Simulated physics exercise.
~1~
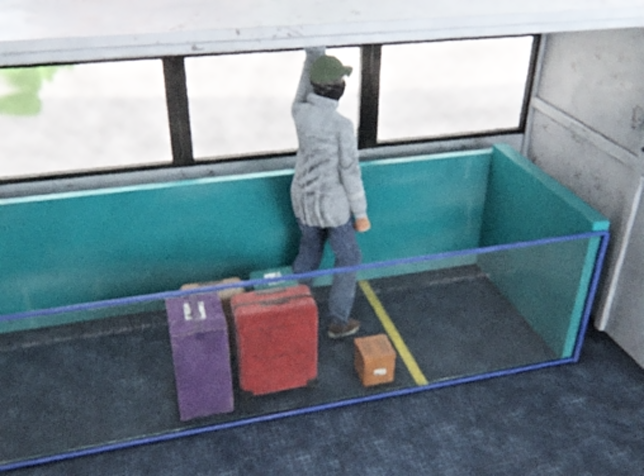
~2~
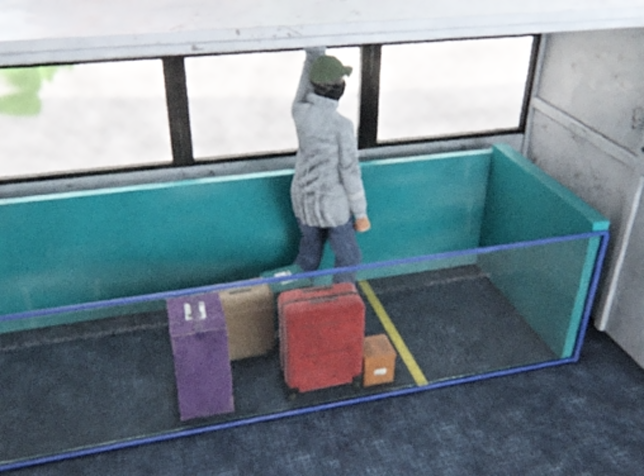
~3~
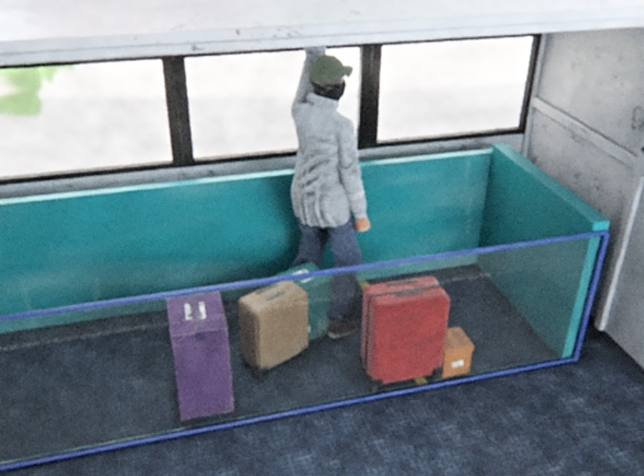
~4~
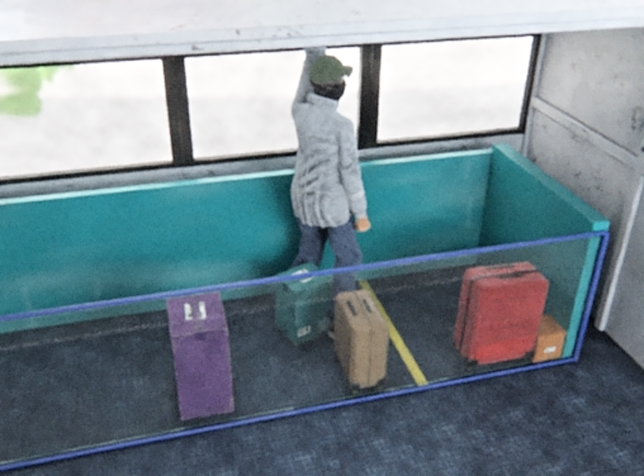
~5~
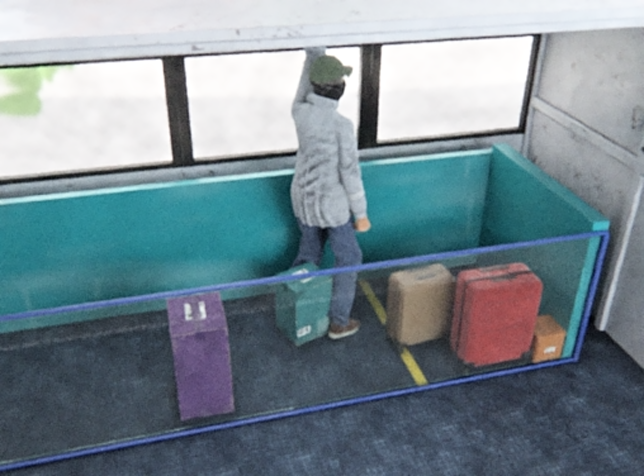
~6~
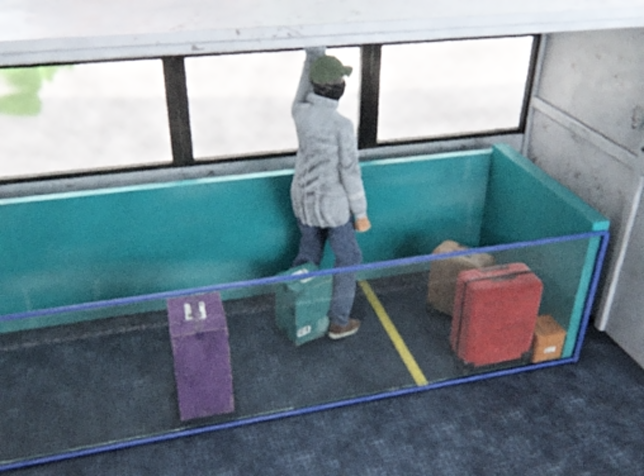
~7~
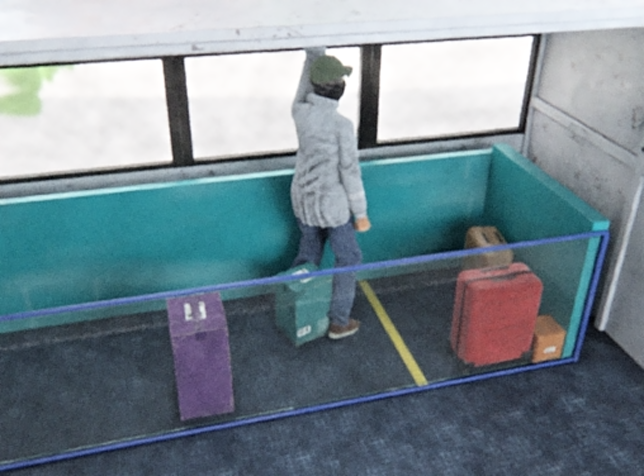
A person stands holding on while red, orange and brown luggage slides right past the yellow line.
